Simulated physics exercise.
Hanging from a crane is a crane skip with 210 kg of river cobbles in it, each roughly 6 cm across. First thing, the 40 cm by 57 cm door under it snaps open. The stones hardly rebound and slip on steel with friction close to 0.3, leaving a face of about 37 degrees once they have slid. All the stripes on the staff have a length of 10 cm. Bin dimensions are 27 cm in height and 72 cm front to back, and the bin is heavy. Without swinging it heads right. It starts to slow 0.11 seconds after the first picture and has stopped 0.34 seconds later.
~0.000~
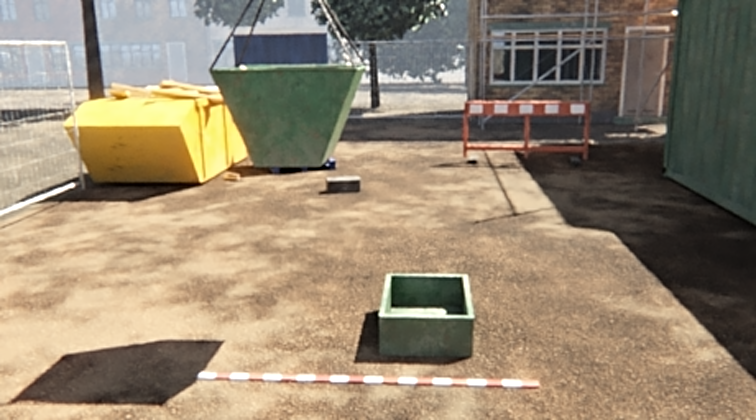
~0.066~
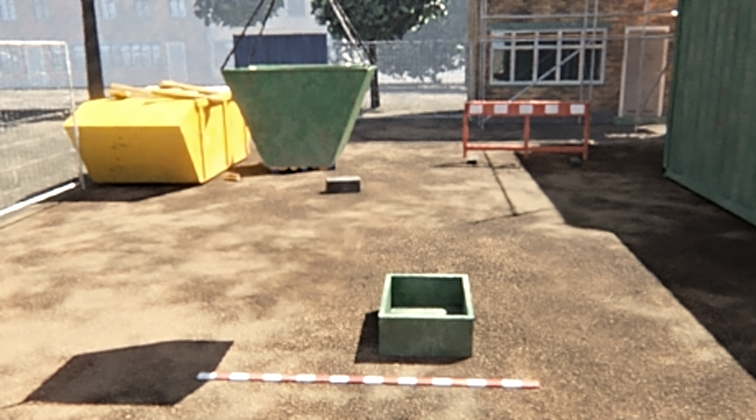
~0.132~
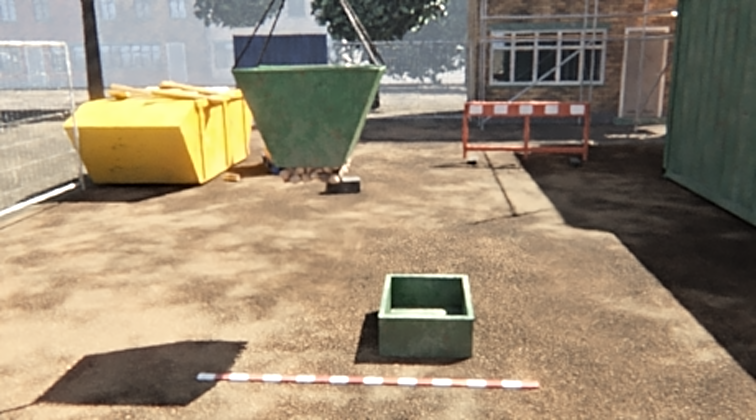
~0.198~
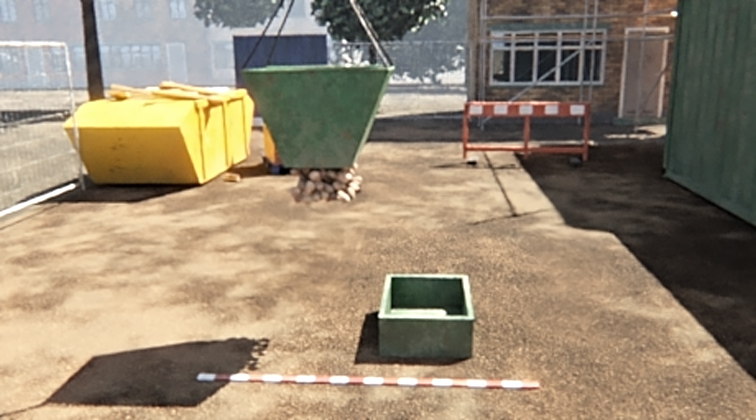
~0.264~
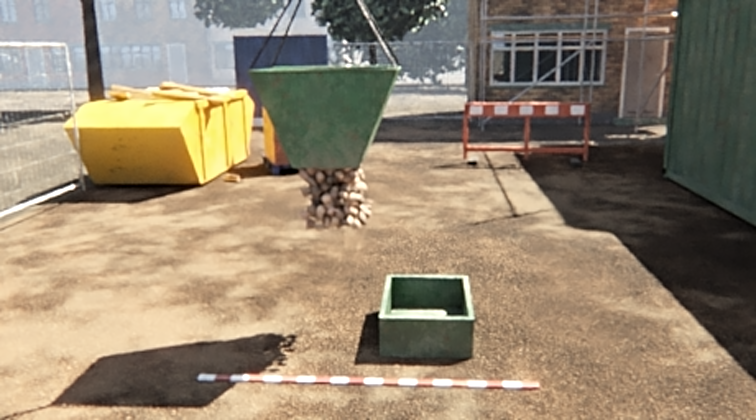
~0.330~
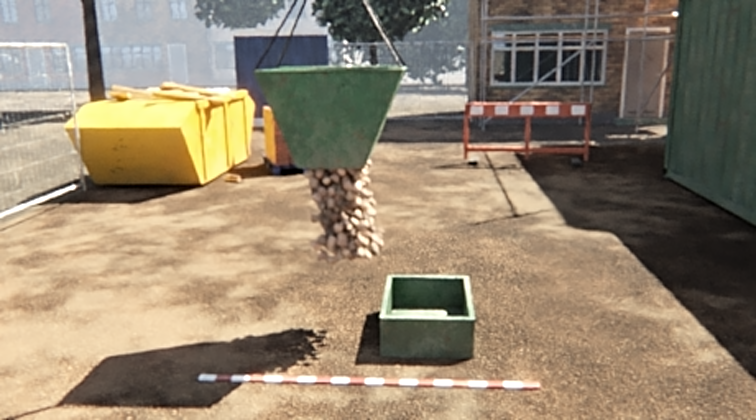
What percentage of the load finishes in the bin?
About 9 per cent.
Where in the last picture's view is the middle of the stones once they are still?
About (351, 326).
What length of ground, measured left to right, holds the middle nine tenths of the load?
Some 130 cm from left to right.
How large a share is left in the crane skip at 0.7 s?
Near 0 % is still in there.
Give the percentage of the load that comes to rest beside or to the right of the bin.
Close to 5 in a hundred.
After 0.7 s, 0 % in the crane skip, 92 % falling or lying left of the bin, 8 % falling or lying in the bin; the stones farthest right are at (457, 323).
After 1.1 s, 0 % in the crane skip, 88 % falling or lying left of the bin, 9 % falling or lying in the bin, 3 % falling or lying beside or right of the bin; the stones farthest right are at (462, 320).
After 1.7 s, 0 % in the crane skip, 87 % falling or lying left of the bin, 9 % falling or lying in the bin, 4 % falling or lying beside or right of the bin; the stones farthest right are at (462, 321).
After 2.6 s, 0 % in the crane skip, 87 % falling or lying left of the bin, 9 % falling or lying in the bin, 4 % falling or lying beside or right of the bin; the stones farthest right are at (462, 321).
After 4.5 s, 0 % in the crane skip, 87 % left of the bin, 9 % in the bin, 4 % beside or right of the bin; the stones farthest right are at (462, 321).
